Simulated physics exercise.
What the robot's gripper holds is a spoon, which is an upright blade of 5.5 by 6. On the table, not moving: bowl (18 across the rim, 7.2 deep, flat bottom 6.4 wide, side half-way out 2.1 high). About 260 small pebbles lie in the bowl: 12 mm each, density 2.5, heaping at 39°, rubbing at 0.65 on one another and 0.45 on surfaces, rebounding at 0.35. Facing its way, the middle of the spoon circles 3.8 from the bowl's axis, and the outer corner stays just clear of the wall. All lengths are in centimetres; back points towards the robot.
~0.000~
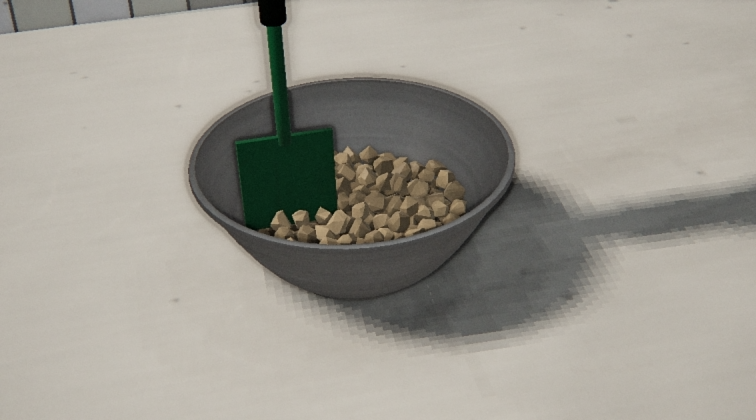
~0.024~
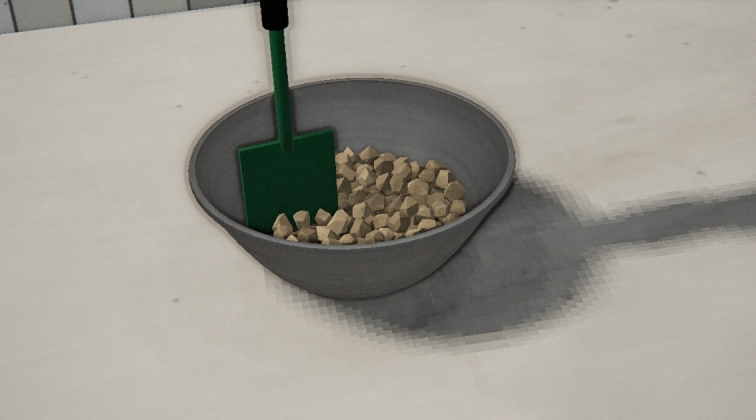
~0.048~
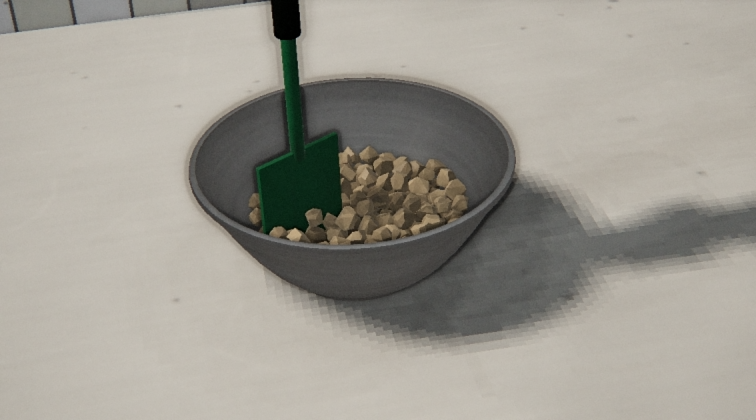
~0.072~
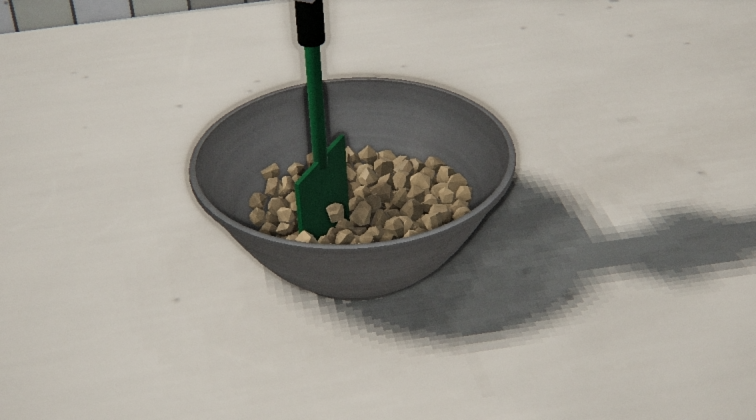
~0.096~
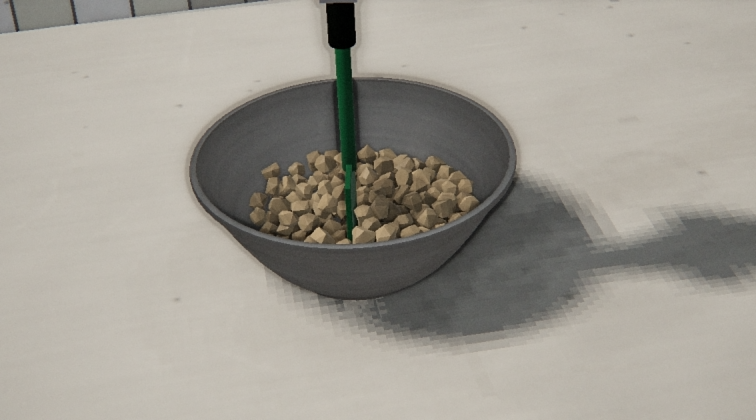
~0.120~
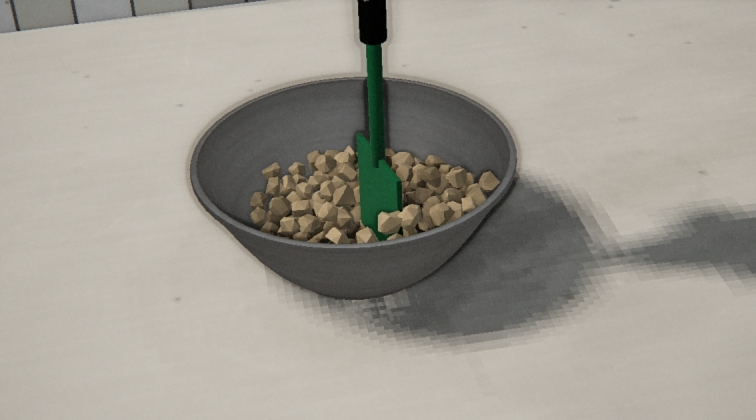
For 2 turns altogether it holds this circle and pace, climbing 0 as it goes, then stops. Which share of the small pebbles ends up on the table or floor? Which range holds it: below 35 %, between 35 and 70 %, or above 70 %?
It lies between 35 and 70 %.
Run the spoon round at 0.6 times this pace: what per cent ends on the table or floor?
25 %.
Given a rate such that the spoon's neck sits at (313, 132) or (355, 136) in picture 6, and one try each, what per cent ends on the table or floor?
Roughly 15 per cent on the first try and 35 per cent on the second.
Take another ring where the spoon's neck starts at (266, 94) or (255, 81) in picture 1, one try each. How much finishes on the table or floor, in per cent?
20 and 0 per cent.
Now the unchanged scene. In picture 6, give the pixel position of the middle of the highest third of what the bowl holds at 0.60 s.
(401, 129).
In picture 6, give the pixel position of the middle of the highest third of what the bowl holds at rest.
I'd say close to (346, 246).
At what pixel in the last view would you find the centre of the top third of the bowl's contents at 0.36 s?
At about (249, 184).
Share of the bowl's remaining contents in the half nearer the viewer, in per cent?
It comes to near 55 percent.
After 0.36 s, 340° round, highest piece 12 above the table; 207 in the bowl, 17 on the table or floor, 36 in flight or on the tool.
After 0.60 s, 220° round, highest piece 10 above the table; 166 in the bowl, 80 on the table or floor, 14 in flight or on the tool.
After 0.91 s, 0° round, highest piece 7 above the table; 149 in the bowl, 110 on the table or floor, 1 in flight or on the tool.
After 1.61 s, 0° round, highest piece 5 above the table; 149 in the bowl, 111 on the table or floor.
In the end, 149 in the bowl, 111 on the table or floor. That is 43 % on the table or floor.
